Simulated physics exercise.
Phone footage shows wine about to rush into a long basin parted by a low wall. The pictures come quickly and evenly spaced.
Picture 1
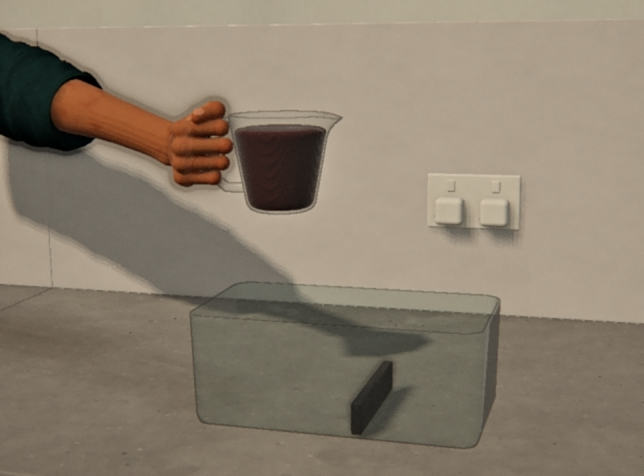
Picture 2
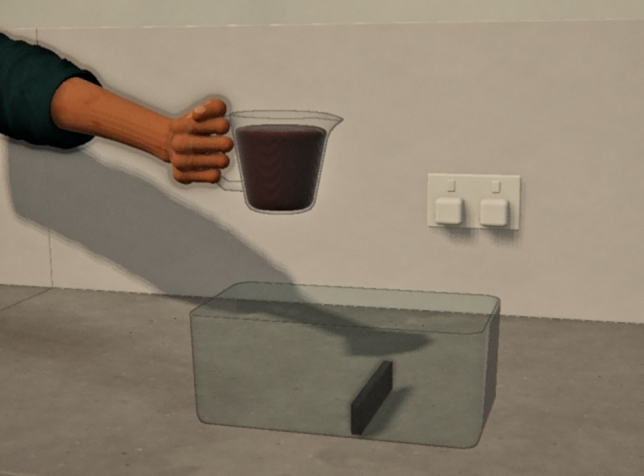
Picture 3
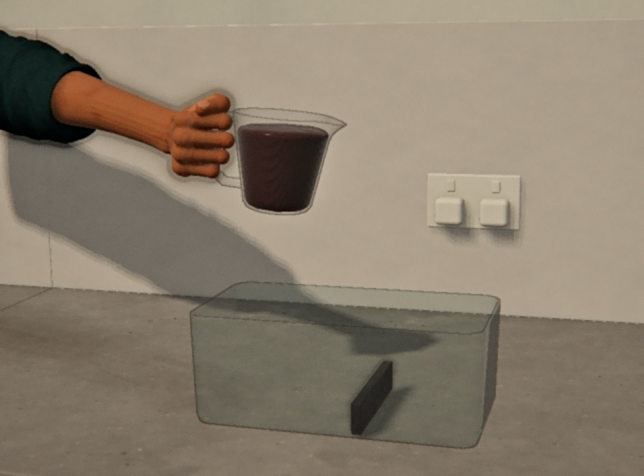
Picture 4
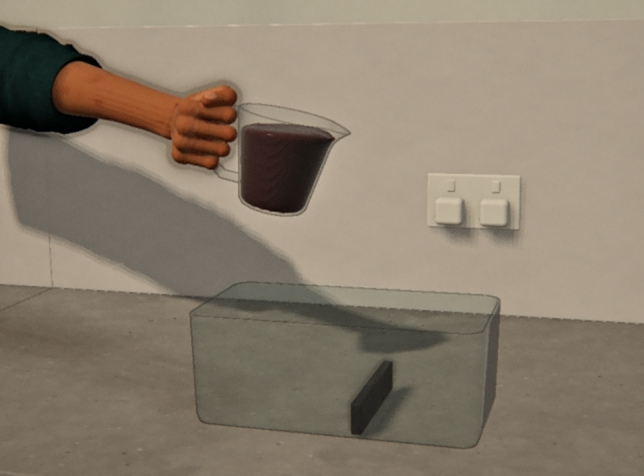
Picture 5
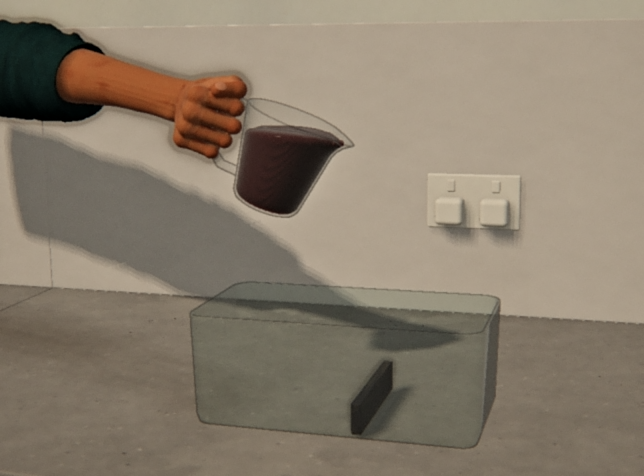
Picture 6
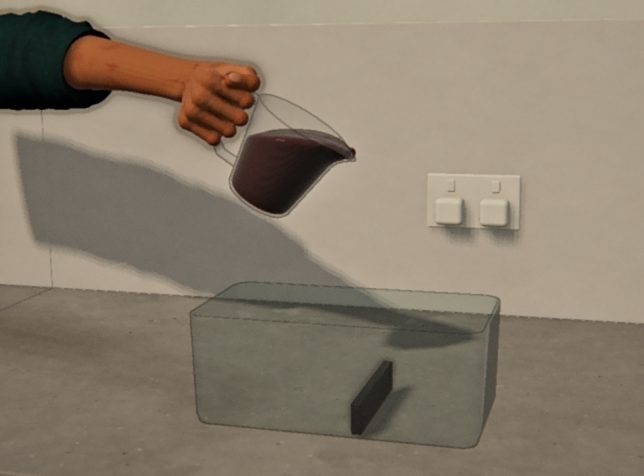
At first, a hand in a dark green sleeve holds a clear jug of dark red liquid nearly level above a long transparent basin with a low dark wall inside. The hand then tilts the jug steadily to the right, and the liquid slides up to the spout's lip.
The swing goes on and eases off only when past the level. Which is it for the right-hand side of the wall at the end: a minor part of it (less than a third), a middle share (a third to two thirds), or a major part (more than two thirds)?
It holds a major part.
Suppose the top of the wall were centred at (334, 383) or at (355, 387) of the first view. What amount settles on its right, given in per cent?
In order, some 85 and 85 in a hundred.
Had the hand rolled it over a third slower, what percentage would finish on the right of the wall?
I'd say roughly 85 in every hundred ends up there.
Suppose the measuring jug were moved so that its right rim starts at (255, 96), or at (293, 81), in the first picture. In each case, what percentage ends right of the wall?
First about 10, then 20 per cent.
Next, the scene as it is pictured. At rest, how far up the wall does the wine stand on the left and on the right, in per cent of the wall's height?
Left 10 per cent, right 70.
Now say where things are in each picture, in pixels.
Tilt 0°; pouring edge (342, 117); surface from (239, 128) to (327, 130); the long basin's rim runs from (214, 299) to (492, 316); the wall's top is at (373, 382), in the first picture.
Tilt 1°; pouring edge (343, 119); surface from (240, 128) to (328, 130), in the second picture.
Tilt 6°; pouring edge (346, 124); surface from (243, 126) to (330, 132), in the third picture.
Tilt 13°; pouring edge (351, 133); surface from (246, 125) to (335, 136), in the fourth picture.
Tilt 22°; pouring edge (354, 145); surface from (250, 130) to (343, 140), in the fifth picture.
Tilt 33°; pouring edge (356, 160); surface from (250, 136) to (345, 146); 1 per cent is over the edge, in the sixth picture.
A moment on, the measuring jug is tipped on its side and 43 per cent is still to pour, 0 is left of the wall and 23 right of it.
Next, the measuring jug is tipped right over and 6 per cent is still to pour, 8 is left of the wall and 71 right of it.
Then the measuring jug is tipped right over and 0 per cent is still to pour, 12 is left of the wall and 84 right of it.
Later the measuring jug is tipped right over and 0 per cent is still to pour, 14 is left of the wall and 83 right of it.
In the end 14 per cent lies left of the wall, 83 right of it and 2 outside.
